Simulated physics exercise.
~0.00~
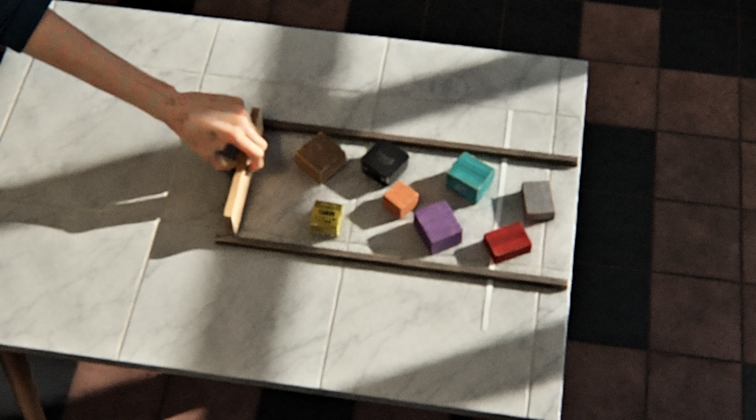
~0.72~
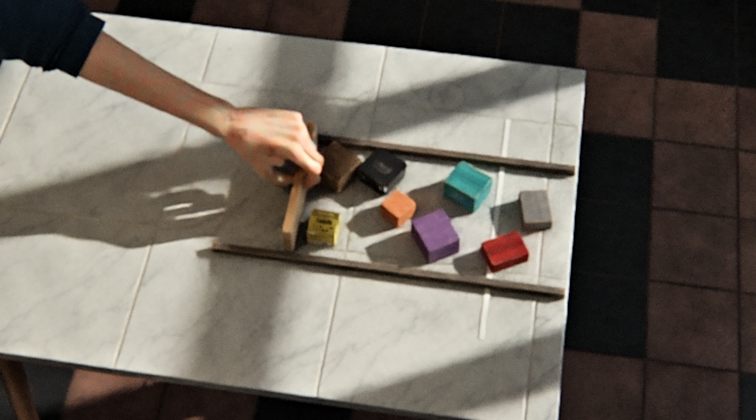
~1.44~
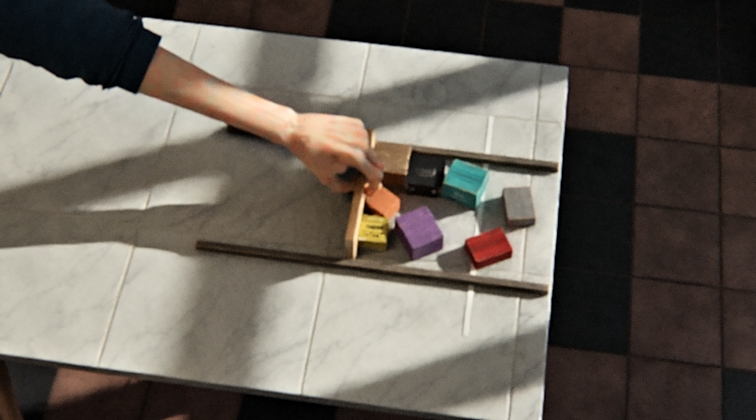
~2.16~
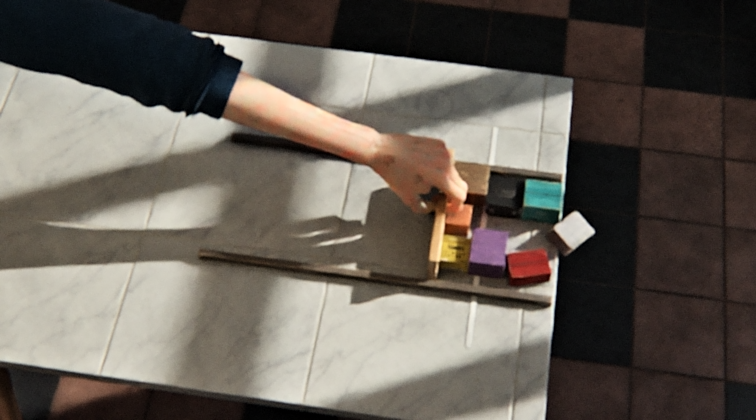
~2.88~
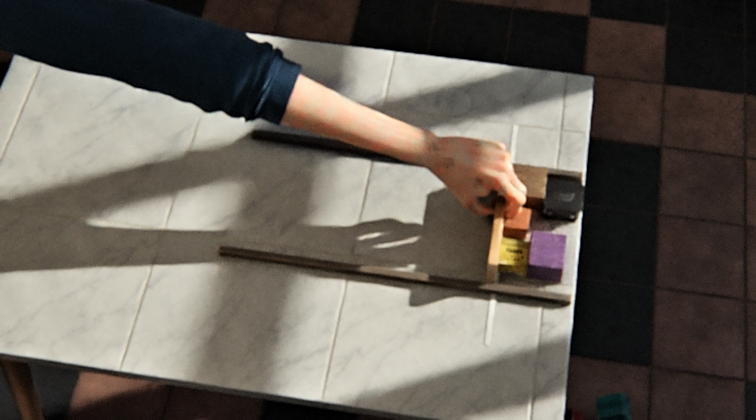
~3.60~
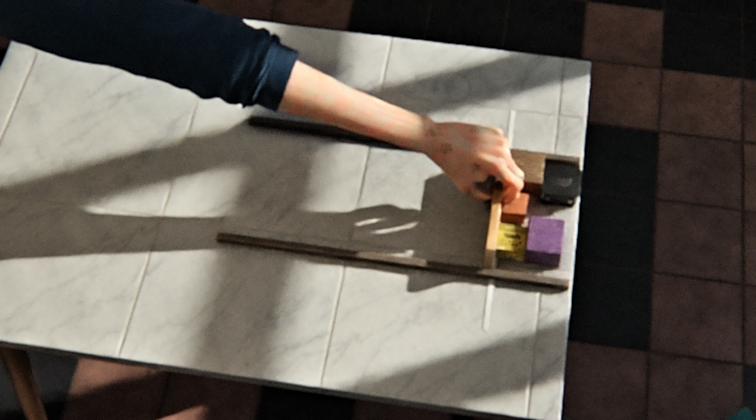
A hand slides a wooden board right, pushing turquoise, red and grey blocks off the table.
